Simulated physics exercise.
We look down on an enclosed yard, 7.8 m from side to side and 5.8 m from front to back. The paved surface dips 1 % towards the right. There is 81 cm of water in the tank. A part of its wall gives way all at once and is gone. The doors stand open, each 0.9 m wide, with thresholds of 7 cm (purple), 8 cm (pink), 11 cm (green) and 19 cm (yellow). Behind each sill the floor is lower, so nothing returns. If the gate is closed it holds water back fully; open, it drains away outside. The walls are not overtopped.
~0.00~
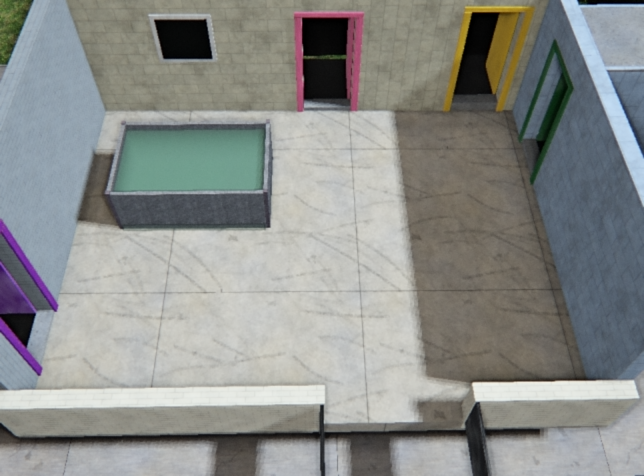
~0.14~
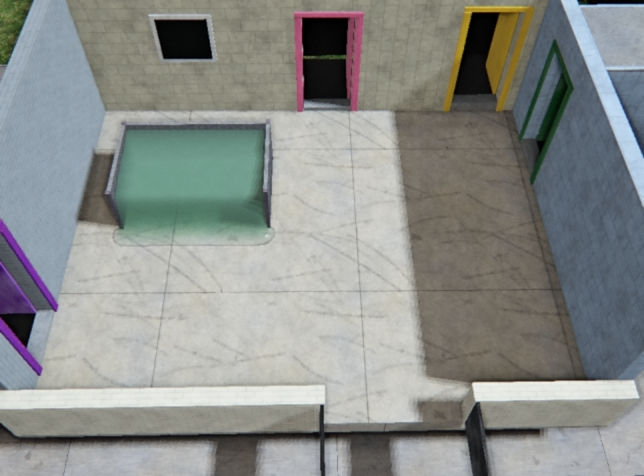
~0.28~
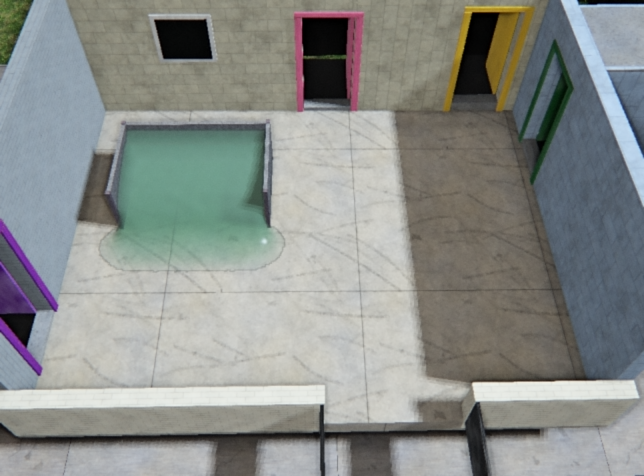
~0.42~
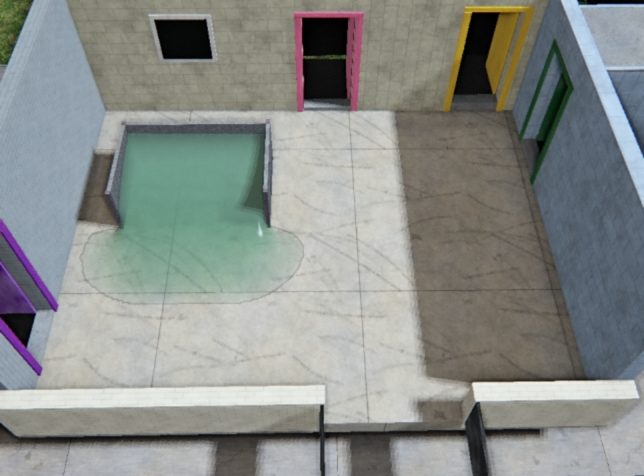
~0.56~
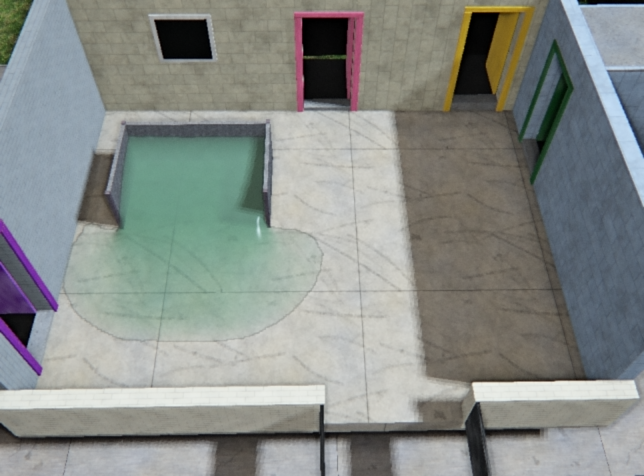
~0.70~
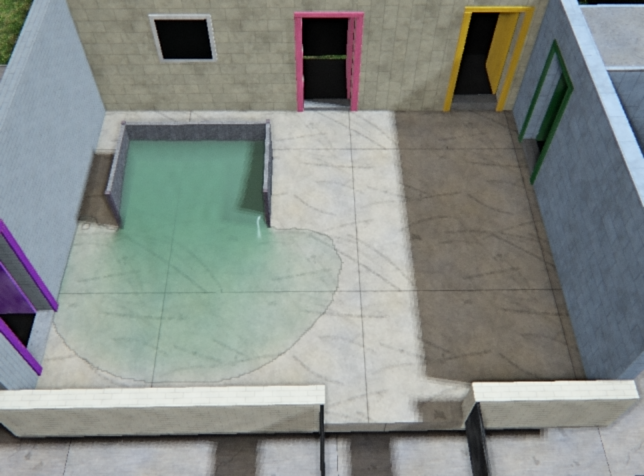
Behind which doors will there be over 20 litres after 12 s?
Door by door: At the purple door it passes the limit; at the pink door it stays under the limit; at the green door it keeps below the limit; at the yellow door it does not reach the limit.
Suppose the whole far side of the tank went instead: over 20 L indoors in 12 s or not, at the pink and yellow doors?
Against that limit: Pink above, yellow below.
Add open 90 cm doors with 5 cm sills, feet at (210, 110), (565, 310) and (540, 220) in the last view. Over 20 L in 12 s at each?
In turn: Not over, over, above.
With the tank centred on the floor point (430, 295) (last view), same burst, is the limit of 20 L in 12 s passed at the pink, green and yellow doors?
Then: Pink below, green below, yellow not over.
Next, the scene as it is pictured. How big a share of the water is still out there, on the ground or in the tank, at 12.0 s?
Roughly 80 in a hundred.
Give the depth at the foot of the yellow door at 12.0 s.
Roughly 10.0 cm deep.
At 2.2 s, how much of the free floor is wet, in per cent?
About 40 per cent.
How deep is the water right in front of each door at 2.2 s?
In cm: Purple 21, pink 0, green 0, yellow 0.
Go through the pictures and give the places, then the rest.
Still water, 81 cm deep, in the tank at (192, 160), in the first frame.
Water pours out at (193, 214) and has run 1.3 m, to (117, 231); typically 10 cm deep outside, 81 cm at the tank's back, in the second frame.
The front is at (105, 253), 1.5 m from the gap at (193, 216); 1.9 m2 of floor is under water; 73 cm left at the back of the tank, in the third frame.
The front is at (92, 278), 1.8 m from the gap at (194, 218); 3.9 m2 of floor is under water; 69 cm left at the back of the tank, in the fourth frame.
The front is at (78, 305), 2.2 m from the gap at (194, 218); 6.5 m2 of floor is under water; 66 cm left at the back of the tank, in the fifth frame.
The front is at (241, 370), 2.7 m from the gap at (194, 219); 9.1 m2 of floor is under water; 57 cm left at the back of the tank, in the sixth frame.
After 1.4 s water covers 35 % of the floor and is deepest (46 cm) near (166, 395); purple door 13 cm at the sill, 2 L in, pink door not reached, green door not reached, yellow door not reached.
After 2.2 s water covers 40 % of the floor and is deepest (42 cm) near (45, 409); purple door 21 cm at the sill, 25 L in, pink door not reached, green door not reached, yellow door not reached.
After 3.5 s water covers 50 % of the floor and is deepest (26 cm) near (578, 390); purple door 16 cm at the sill, 117 L in, pink door not reached, green door not reached, yellow door not reached.
After 7.0 s water covers 85 % of the floor and is deepest (20 cm) near (504, 113); purple door 4 cm at the sill, 150 L in, pink door 1 cm at the sill, 0 L in, green door 8 cm at the sill, 0 L in, yellow door 16 cm at the sill, 0 L in.
After 12.0 s water covers 95 % of the floor and is deepest (12 cm) near (529, 209); purple door 1 cm at the sill, 150 L in, pink door 6 cm at the sill, 2 L in, green door 10 cm at the sill, 1 L in, yellow door 10 cm at the sill, 0 L in.
